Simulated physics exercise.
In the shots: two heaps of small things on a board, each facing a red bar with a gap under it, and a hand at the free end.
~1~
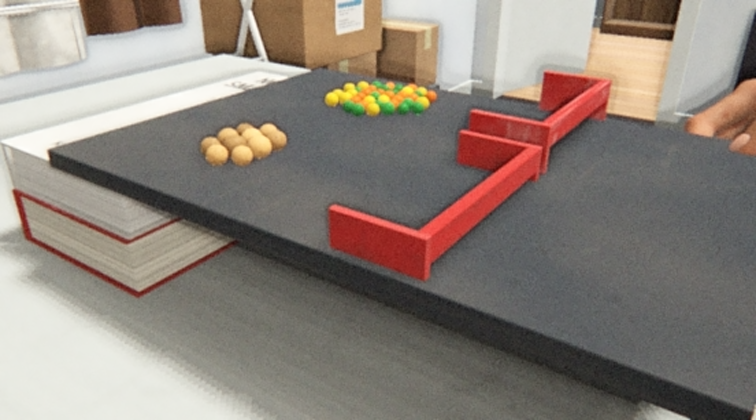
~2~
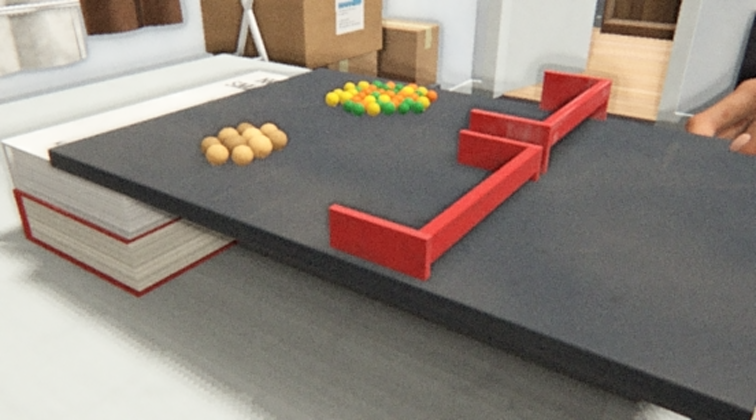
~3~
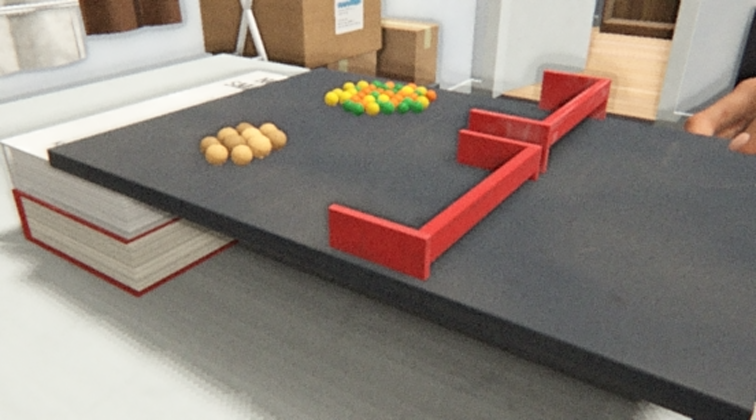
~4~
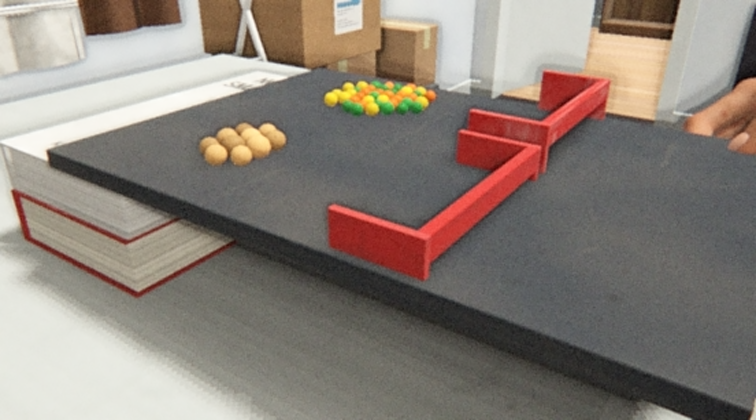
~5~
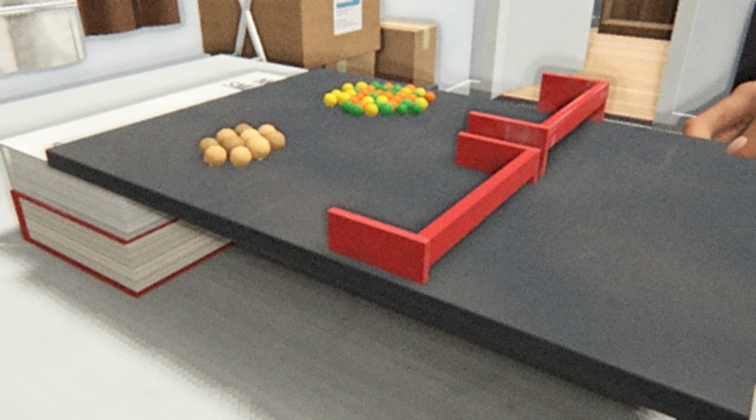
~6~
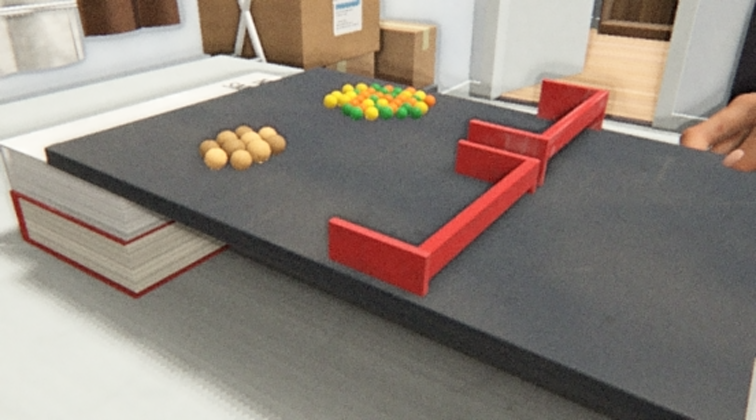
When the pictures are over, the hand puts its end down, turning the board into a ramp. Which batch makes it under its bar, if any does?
My prediction: The front batch is halted; the back batch carries on.
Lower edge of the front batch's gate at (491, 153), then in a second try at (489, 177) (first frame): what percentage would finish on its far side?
Lab note: Try 1 near 100 %, try 2 near 100 %.
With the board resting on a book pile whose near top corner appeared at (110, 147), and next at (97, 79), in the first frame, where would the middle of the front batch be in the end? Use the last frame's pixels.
The middle ends up around (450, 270) the first time and around (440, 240) the second time.
Then, 0.29 s on from there, board sloping at 9°; front batch on its way down; back batch on its way down.
Then, 0.60 s on from there, board resting at 14°; front batch on its way down; back batch has reached its gate.
Then, 0.96 s on from there, board resting at 14°; front batch has reached its gate; back batch the whole lot past its gate.
In the end, board resting at 14°; front batch gathered behind its gate; back batch the whole lot past its gate.
